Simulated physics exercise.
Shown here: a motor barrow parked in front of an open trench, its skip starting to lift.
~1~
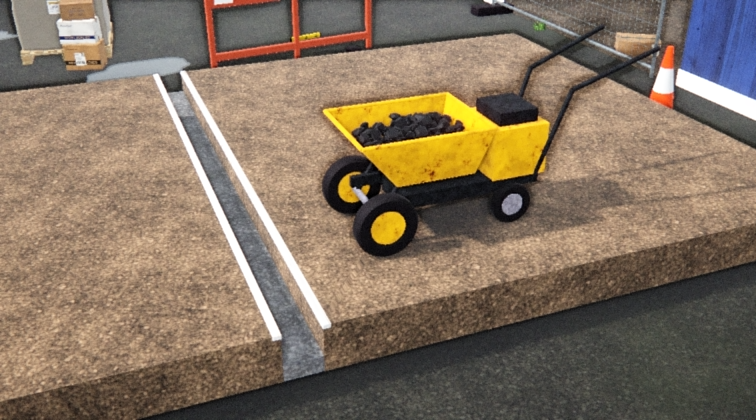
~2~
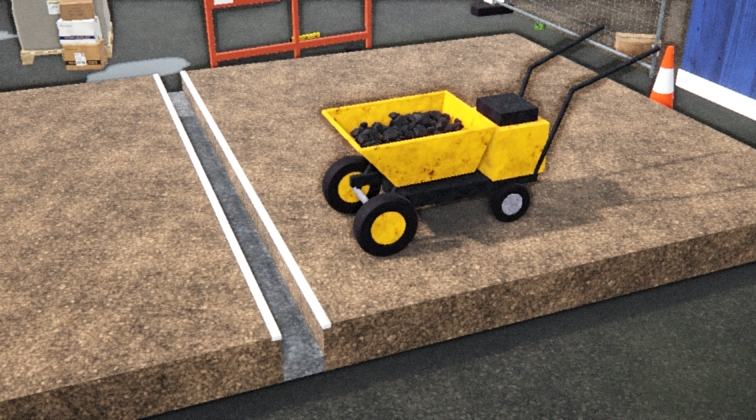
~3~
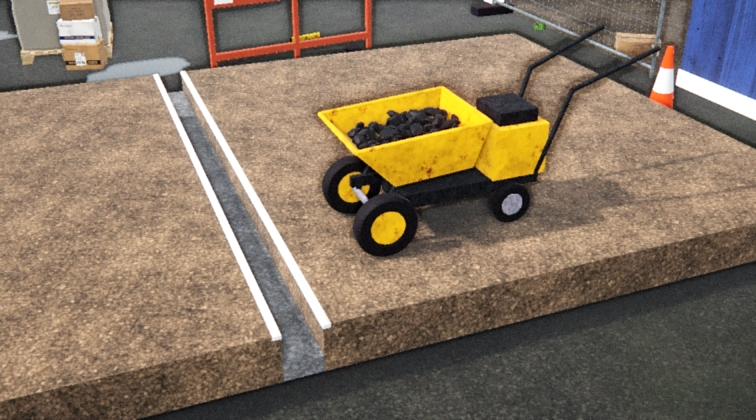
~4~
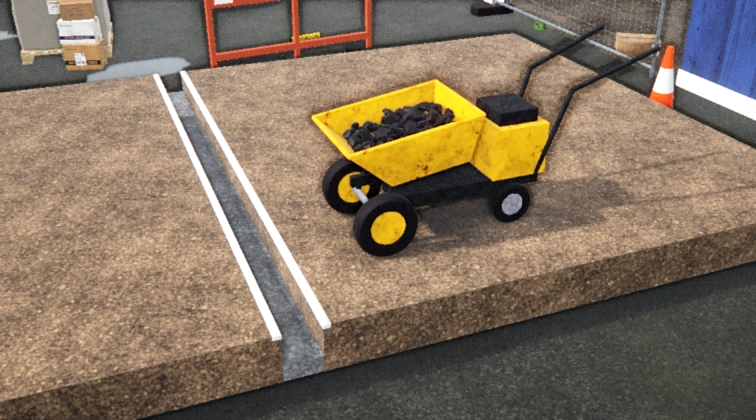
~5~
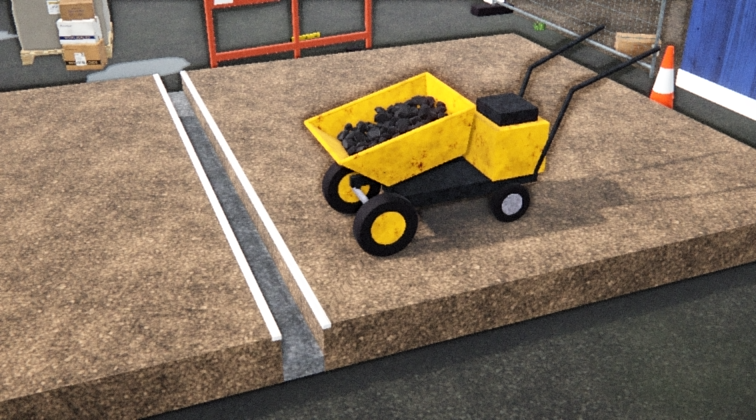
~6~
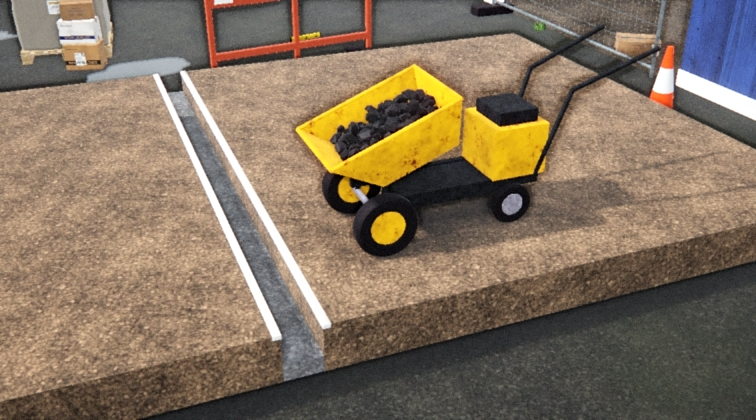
On a brown platform beside a narrow trench, a yellow barrow's coal-filled skip tilts steadily left.
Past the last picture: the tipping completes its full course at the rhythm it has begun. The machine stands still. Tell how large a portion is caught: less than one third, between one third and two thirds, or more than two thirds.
Beyond two thirds.
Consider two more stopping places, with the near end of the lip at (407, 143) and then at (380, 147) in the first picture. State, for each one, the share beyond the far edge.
In turn, around 10 per cent and 10 per cent.
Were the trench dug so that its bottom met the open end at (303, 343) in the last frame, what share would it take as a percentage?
That would give roughly 60 percent.
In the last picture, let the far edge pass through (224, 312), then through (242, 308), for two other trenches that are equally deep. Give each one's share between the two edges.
Respectively, 100 % and 100 %.
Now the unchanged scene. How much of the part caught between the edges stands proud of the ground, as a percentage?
20 in a hundred.
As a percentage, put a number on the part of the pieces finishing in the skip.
I reckon some 5 percent.
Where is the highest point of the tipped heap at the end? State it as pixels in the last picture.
Approximate top: (258, 248).
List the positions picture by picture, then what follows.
In the first frame, lip of the skip at (362, 150), level; top of the load at (422, 133), lumps of coal; first edge of the trench at (309, 294); far edge at (262, 304), the trench under half as wide as the skip, and about as deep as wide.
In the second frame, lip of the skip at (361, 151), tipped barely; top of the load at (421, 132).
In the third frame, lip of the skip at (356, 153), tipped barely; top of the load at (417, 130).
In the fourth frame, lip of the skip at (349, 157), tipped a little; top of the load at (422, 119).
In the fifth frame, lip of the skip at (341, 163), tipped clearly; top of the load at (424, 115).
In the sixth frame, lip of the skip at (332, 171), tipped clearly; top of the load at (414, 110); first edge of the trench at (309, 294); far edge at (262, 304).
Soon after the last picture, skip tipped steeply; all in the skip.
A little later, skip tipped right over; about half in the skip; about half in or heaped over the trench; a small part beyond it; a stray few falling.
Later still, skip tipped right over; a small part in the skip; a stray few short of the trench; most in or heaped over the trench; about a quarter beyond it.
At rest, skip tipped right over; a stray few in the skip; a stray few short of the trench; most in or heaped over the trench; about a quarter beyond it.
